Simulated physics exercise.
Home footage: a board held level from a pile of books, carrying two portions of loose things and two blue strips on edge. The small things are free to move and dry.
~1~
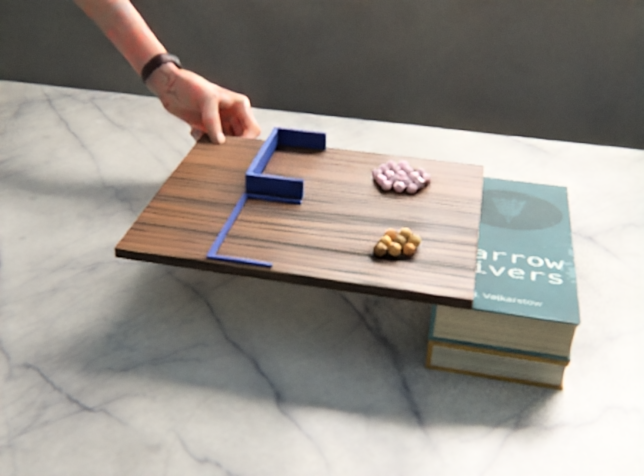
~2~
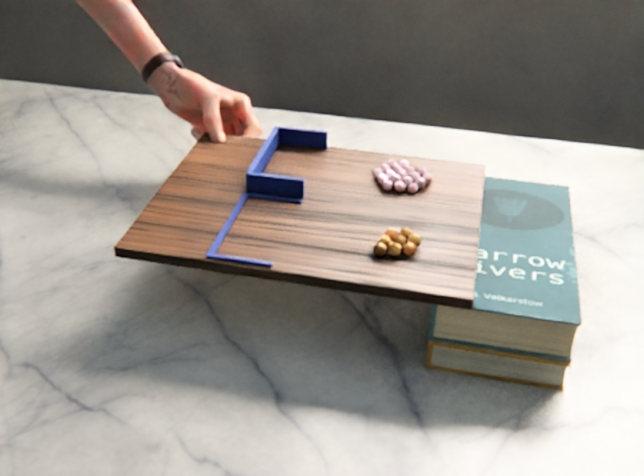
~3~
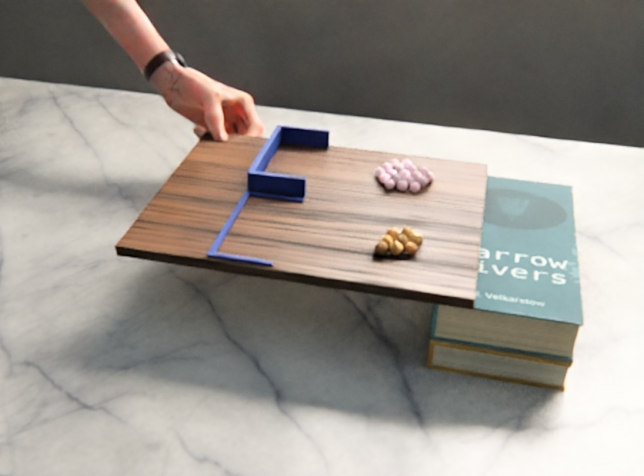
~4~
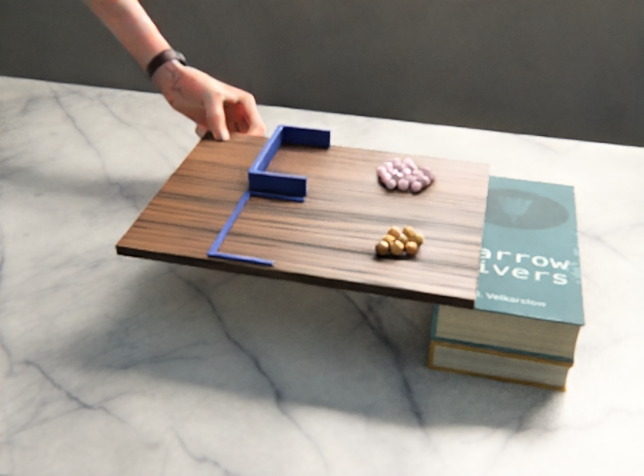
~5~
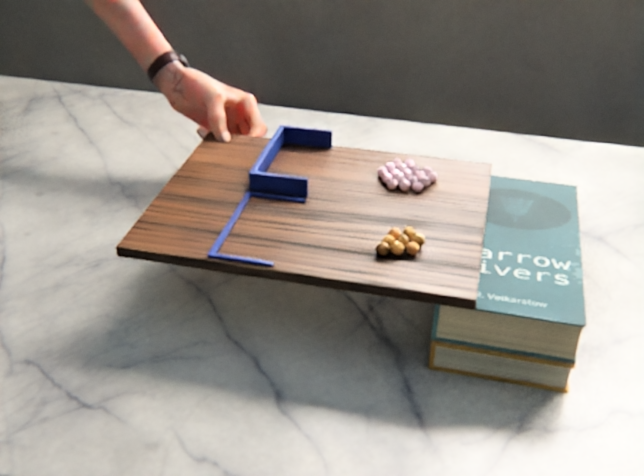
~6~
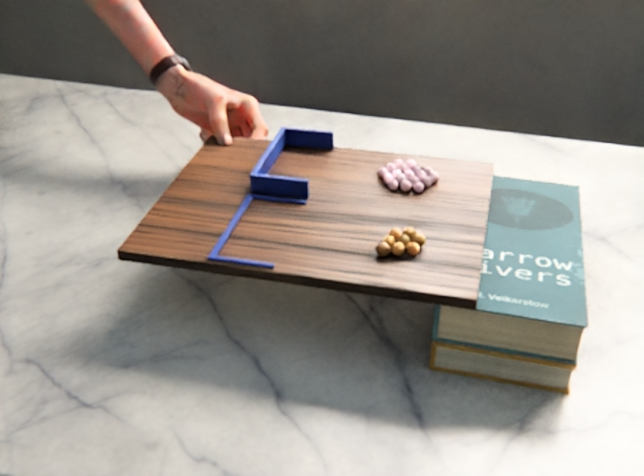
A hand held up the left end of a wooden board resting on stacked books, barely moving it, while the pink and golden pieces and the blue strips stayed in place on top.
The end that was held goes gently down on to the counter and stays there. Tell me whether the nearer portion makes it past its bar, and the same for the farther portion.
At the end, the nearer portion overcomes its barrier; the farther portion fails to clear its barrier.
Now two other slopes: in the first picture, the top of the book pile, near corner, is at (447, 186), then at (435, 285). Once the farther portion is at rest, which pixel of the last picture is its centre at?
The first gives (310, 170), the second gives (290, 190).
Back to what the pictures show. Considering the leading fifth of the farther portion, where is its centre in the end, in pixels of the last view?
Stop point: Around (278, 204) px.
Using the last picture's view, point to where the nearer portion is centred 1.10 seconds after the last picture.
Near (100, 267).
Then, 0.33 s on from there, board sloping at 8°; nearer portion on its way down; farther portion on its way down.
Then, 0.68 s on from there, board sloping at 14°; nearer portion on its way down; farther portion has reached its bar.
Then, 1.10 s on from there, board resting at 15°; nearer portion the whole lot past its bar; farther portion has reached its bar.
In the end, board resting at 15°; nearer portion the whole lot past its bar; farther portion gathered behind its bar.
